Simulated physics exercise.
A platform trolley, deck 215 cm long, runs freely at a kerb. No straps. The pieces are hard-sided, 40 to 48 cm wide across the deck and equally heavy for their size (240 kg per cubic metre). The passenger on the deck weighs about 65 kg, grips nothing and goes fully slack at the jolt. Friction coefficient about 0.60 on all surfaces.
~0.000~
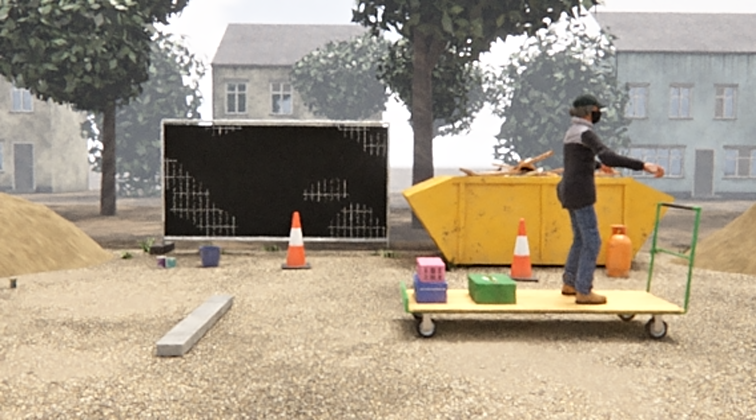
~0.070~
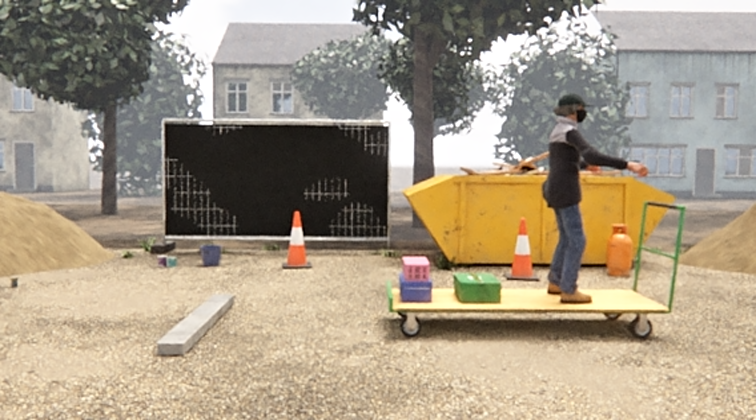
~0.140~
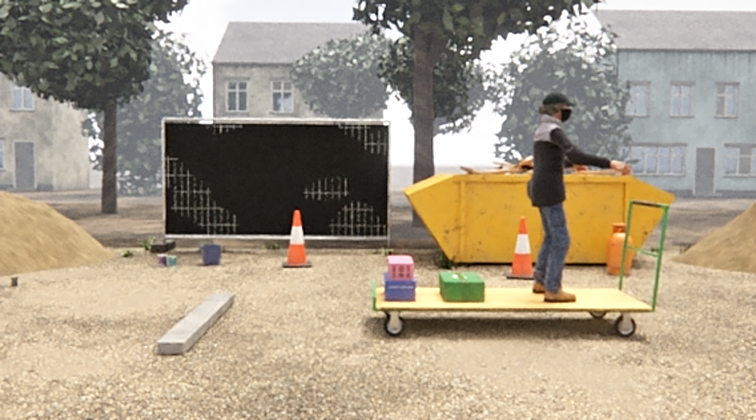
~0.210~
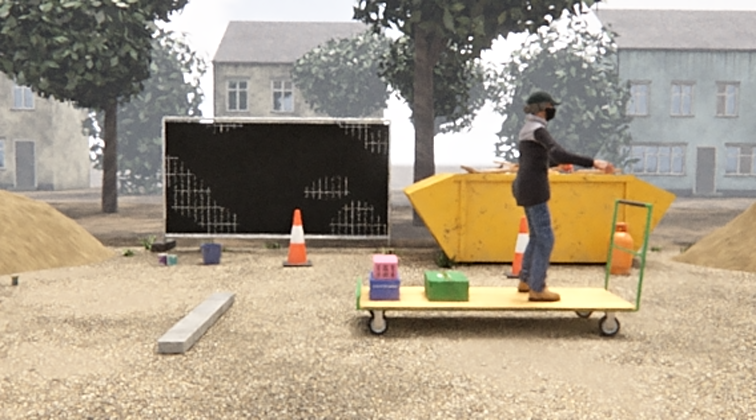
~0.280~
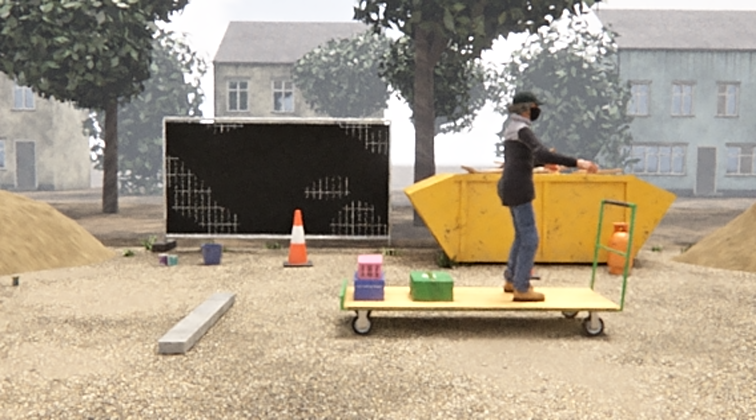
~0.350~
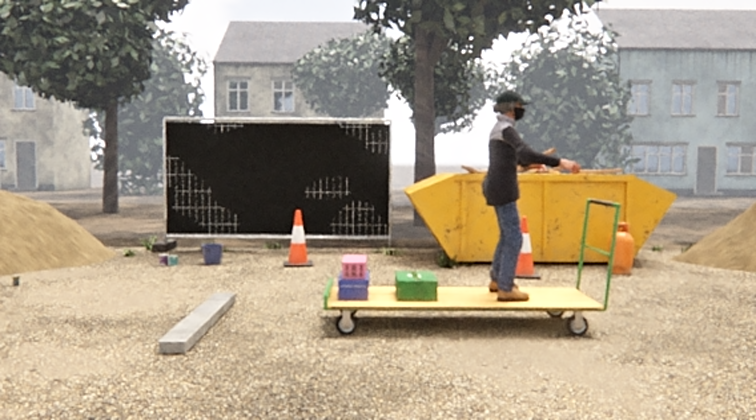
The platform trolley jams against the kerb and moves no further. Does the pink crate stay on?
In the end the pink crate flies off.
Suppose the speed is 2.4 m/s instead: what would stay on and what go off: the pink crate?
In that case pink off.
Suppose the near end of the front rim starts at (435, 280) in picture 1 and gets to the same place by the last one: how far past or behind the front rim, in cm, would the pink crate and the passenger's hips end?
In that case pink 70 past, hips 0 past.
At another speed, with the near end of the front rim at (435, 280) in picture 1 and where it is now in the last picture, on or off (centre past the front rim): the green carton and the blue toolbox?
In that case green on, blue on.
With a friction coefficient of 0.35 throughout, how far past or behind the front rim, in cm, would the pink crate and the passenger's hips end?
In that case pink 80 past, hips 30 behind.
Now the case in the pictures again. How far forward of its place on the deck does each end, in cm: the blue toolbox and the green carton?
Blue 5, green 30.
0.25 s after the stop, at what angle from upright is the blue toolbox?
About 0°.
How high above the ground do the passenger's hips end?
Roughly 55 cm above it.
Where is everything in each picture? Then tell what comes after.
The first frame shows pink crate (431, 270), hips (577, 191), rim corner (407, 308); 167 cm still to roll.
The second frame shows pink crate (416, 269), hips (562, 190), rim corner (391, 307); 154 cm still to roll.
The third frame shows pink crate (400, 268), hips (547, 189), rim corner (374, 306); 141 cm still to roll.
The fourth frame shows pink crate (385, 267), hips (531, 188), rim corner (358, 306); 128 cm still to roll.
The fifth frame shows pink crate (370, 267), hips (516, 188), rim corner (342, 306); 115 cm still to roll.
The sixth frame shows pink crate (355, 267), hips (501, 187), rim corner (325, 305); 102 cm still to roll. Speed about 1.9 m/s.
After 0.90 s the deck stops.
After 1.45 s the pink crate is 31 cm past the rim, tilted 100°, near (166, 312) in the last picture's view.
After 1.90 s the pink crate is 29 cm past the rim, tilted 90°, near (168, 313) in the last picture's view.
When all is still (3.0 s), past the rim, pink crate; behind it, blue toolbox, green carton and the passenger's hips.
